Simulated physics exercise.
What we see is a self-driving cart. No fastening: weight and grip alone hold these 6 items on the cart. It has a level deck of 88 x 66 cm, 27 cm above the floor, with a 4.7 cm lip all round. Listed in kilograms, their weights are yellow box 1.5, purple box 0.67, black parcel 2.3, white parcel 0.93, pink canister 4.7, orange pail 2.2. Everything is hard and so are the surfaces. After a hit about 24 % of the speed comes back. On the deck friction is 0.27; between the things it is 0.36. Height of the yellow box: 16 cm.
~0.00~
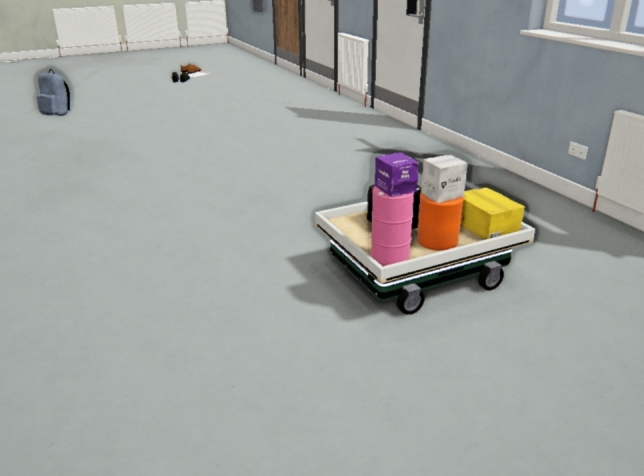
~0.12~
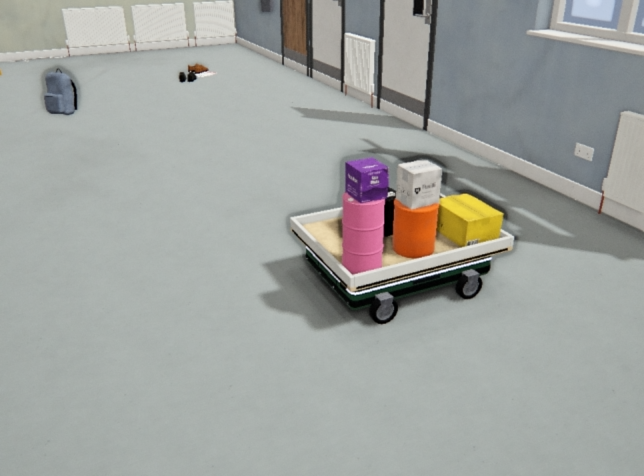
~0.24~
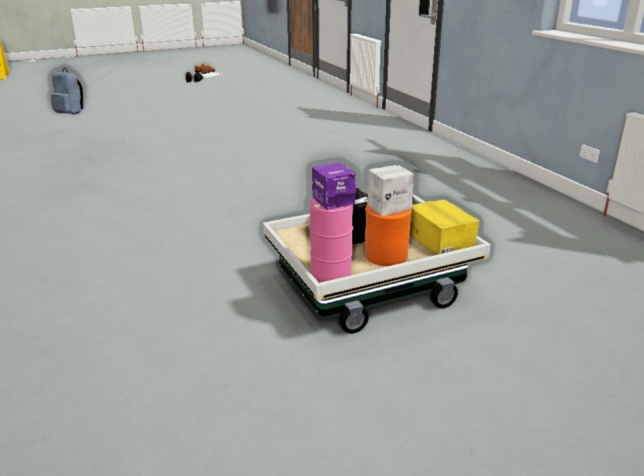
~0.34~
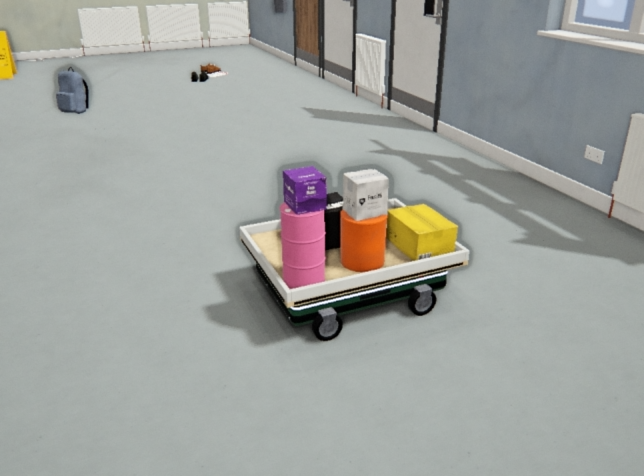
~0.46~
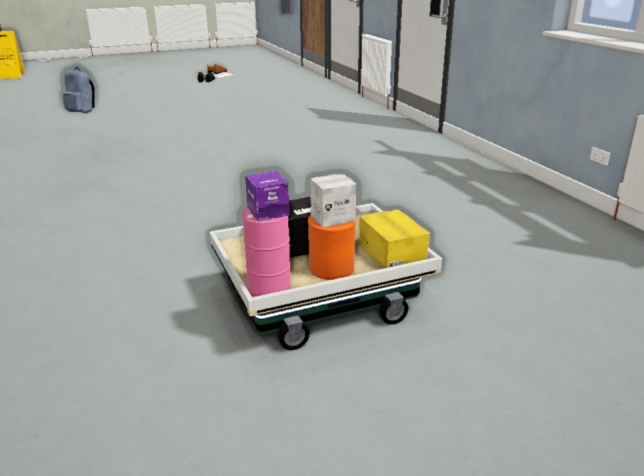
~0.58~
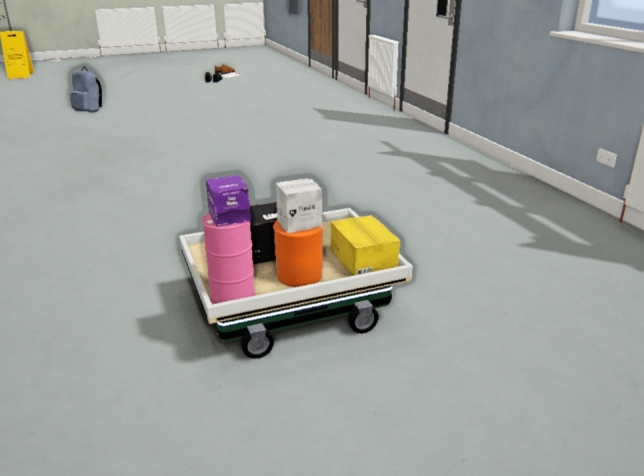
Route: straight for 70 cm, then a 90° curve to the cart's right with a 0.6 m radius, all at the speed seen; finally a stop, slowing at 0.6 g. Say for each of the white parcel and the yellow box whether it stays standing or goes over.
My guess is the white parcel ends up not the right way up. My guess is the yellow box ends up the right way up.
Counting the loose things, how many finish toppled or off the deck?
All told, 3.
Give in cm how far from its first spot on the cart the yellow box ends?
I'd put it at about 16 centimetres.
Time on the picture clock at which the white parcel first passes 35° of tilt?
Around 1.2 s on the clock.
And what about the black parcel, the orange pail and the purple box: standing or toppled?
Final state - black parcel: Remains on its base; orange pail: Remains on its base; purple box: Goes over.
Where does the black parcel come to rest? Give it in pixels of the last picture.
Around (143, 161).
After 0.98 s, cart has run 127 cm, turned 41°; purple box now off the deck; white parcel moved 13 cm near (153, 206); yellow box moved 3 cm near (230, 258).
After 1.28 s, cart has run 166 cm, turned 78°; white parcel and pink canister now off the deck; yellow box moved 4 cm near (149, 234); black parcel moved 19 cm.
After 1.68 s, cart has run 208 cm, turned 90°; yellow box moved 6 cm near (130, 198); black parcel moved 22 cm; orange pail moved 8 cm.
In the end (2.3 s), off the deck and tipped over, purple box, white parcel and pink canister; not toppled but over 10 cm from the start, yellow box, black parcel and orange pail. In the last view, yellow box near (128, 191).
